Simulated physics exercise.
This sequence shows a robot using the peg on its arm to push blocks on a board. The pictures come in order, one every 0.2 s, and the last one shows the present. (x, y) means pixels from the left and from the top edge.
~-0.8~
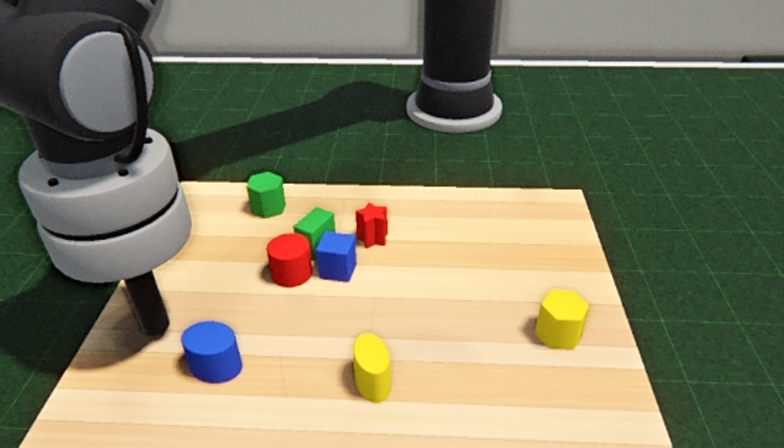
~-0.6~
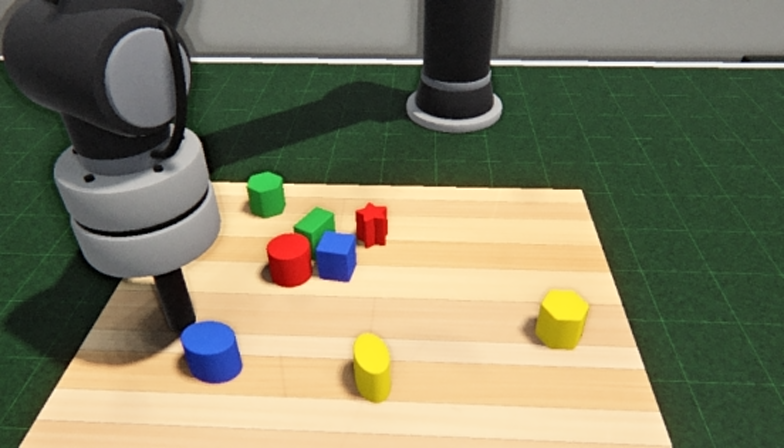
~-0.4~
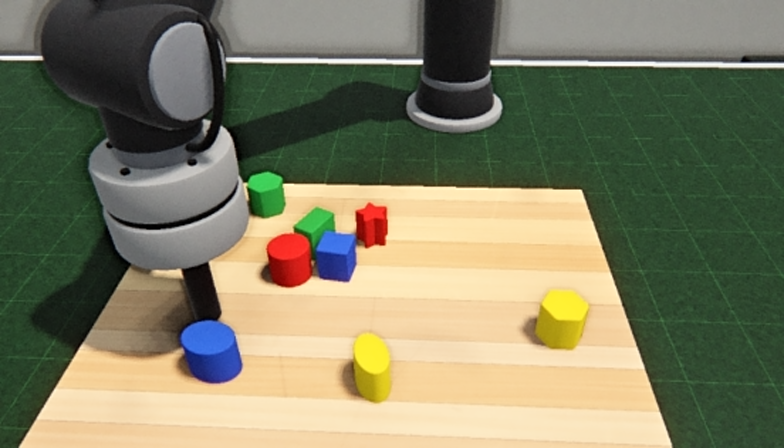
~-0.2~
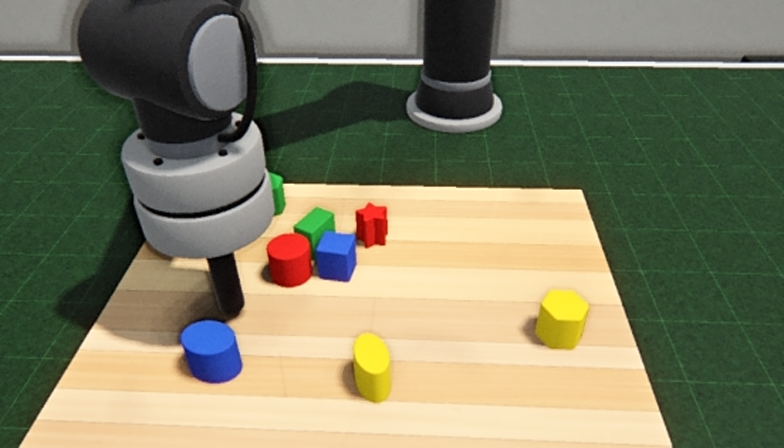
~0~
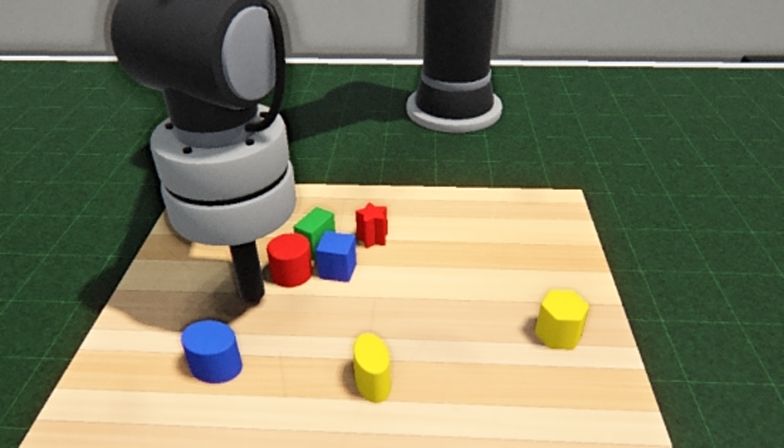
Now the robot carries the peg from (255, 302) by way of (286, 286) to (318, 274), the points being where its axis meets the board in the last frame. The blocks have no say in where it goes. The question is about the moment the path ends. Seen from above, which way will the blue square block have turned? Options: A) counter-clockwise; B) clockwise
The answer is B.
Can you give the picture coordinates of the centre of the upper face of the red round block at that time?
Final place: (318, 225).
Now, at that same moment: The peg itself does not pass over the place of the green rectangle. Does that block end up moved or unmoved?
Gets moved.
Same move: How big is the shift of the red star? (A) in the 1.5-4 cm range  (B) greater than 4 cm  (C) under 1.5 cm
Choice C: Under 1.5 cm.
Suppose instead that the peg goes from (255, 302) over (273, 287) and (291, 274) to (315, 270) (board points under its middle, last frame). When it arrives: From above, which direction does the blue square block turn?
It turns round clockwise.
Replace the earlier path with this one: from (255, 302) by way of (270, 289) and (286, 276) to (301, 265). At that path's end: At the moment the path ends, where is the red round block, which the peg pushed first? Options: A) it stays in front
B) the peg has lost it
It's A.
The first path, step by step. Halfway along, peg at (285, 278); red round block at (300, 237); green rectangle at (318, 214).
At the end, peg at (317, 266); blue oval unmoved; red round block at (318, 225); green rectangle at (324, 201), turned 15° anticlockwise; blue square block at (349, 240), turned 20° clockwise; red star unmoved.
